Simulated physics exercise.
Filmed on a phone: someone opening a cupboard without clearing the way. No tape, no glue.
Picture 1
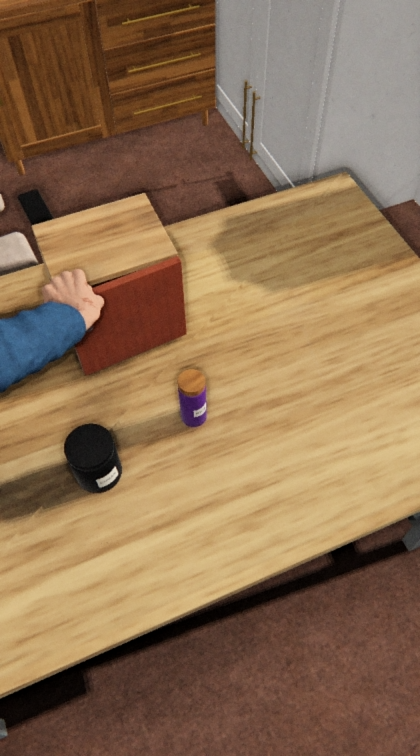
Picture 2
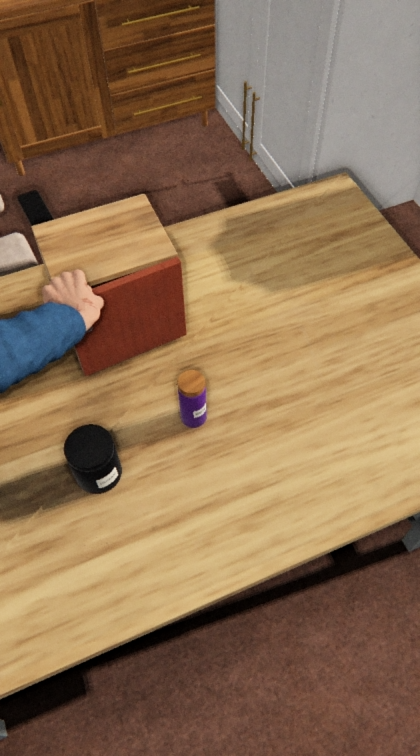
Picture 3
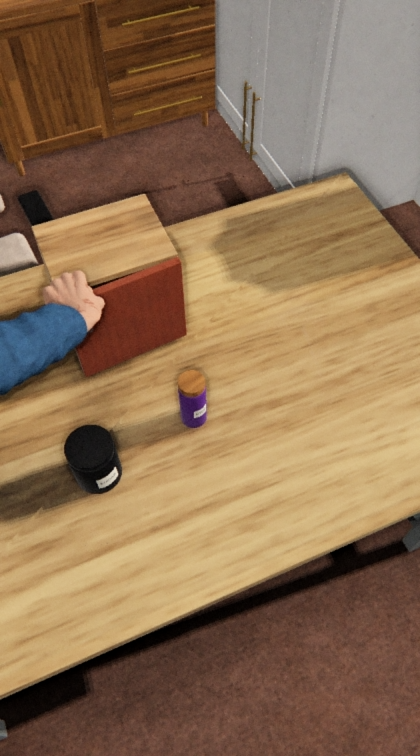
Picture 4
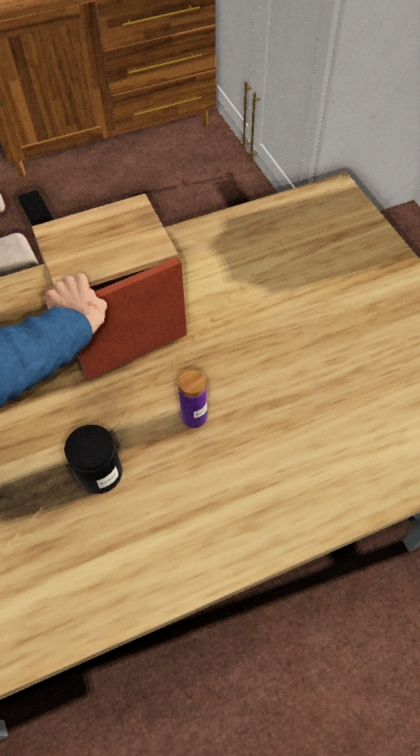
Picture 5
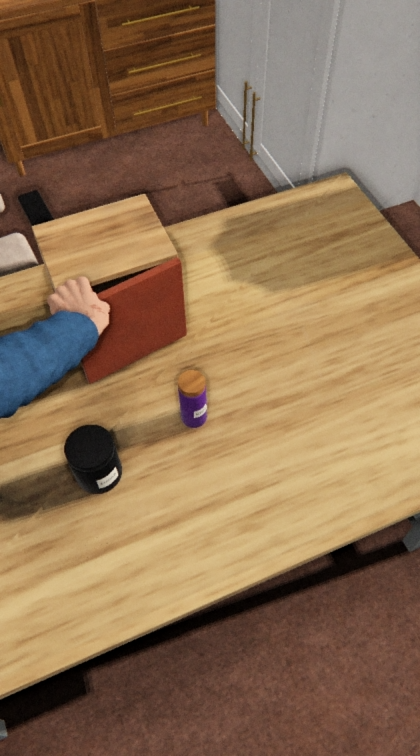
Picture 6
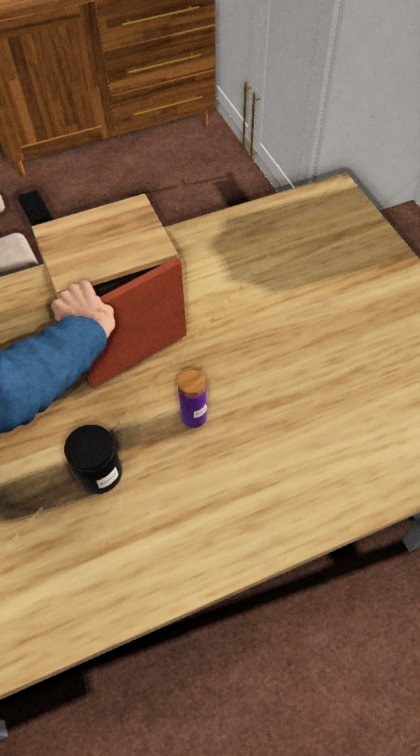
A red door on a small wooden cupboard stayed almost still at first, then opened slightly as a blue-sleeved hand pulled its left edge, while a black jar and a purple shaker stood on the table.
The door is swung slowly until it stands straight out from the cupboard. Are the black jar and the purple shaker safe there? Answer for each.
The black jar remains where it is; the purple shaker is pushed along.
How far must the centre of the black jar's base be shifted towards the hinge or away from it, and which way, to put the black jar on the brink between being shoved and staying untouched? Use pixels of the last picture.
Some 44 pixels, up.
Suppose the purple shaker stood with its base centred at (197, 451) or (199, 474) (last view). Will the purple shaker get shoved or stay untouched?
The purple shaker escapes contact; is missed.
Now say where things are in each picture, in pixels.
In the first frame, door 4° open; black jar (94, 459); purple shaker (193, 400); door (131, 323).
In the second frame, door 4° open; purple shaker (192, 400); door (131, 324).
In the third frame, door 5° open; black jar (94, 460); door (132, 324).
In the fourth frame, door 7° open; purple shaker (193, 400); door (133, 326).
In the fifth frame, door 9° open; black jar (94, 460); door (134, 328).
In the sixth frame, door 13° open; black jar (94, 460); purple shaker (193, 400); door (136, 330).
Then, 1.66 s past the last view, door 68° open; black jar at rest near (94, 460); purple shaker moving near (199, 400).
Then, 2.02 s past the last view, door 80° open; black jar at rest near (94, 460); purple shaker travelled about its own width near (221, 398).
Finally, the black jar escapes contact, near (94, 460); the purple shaker gets knocked, near (239, 393).
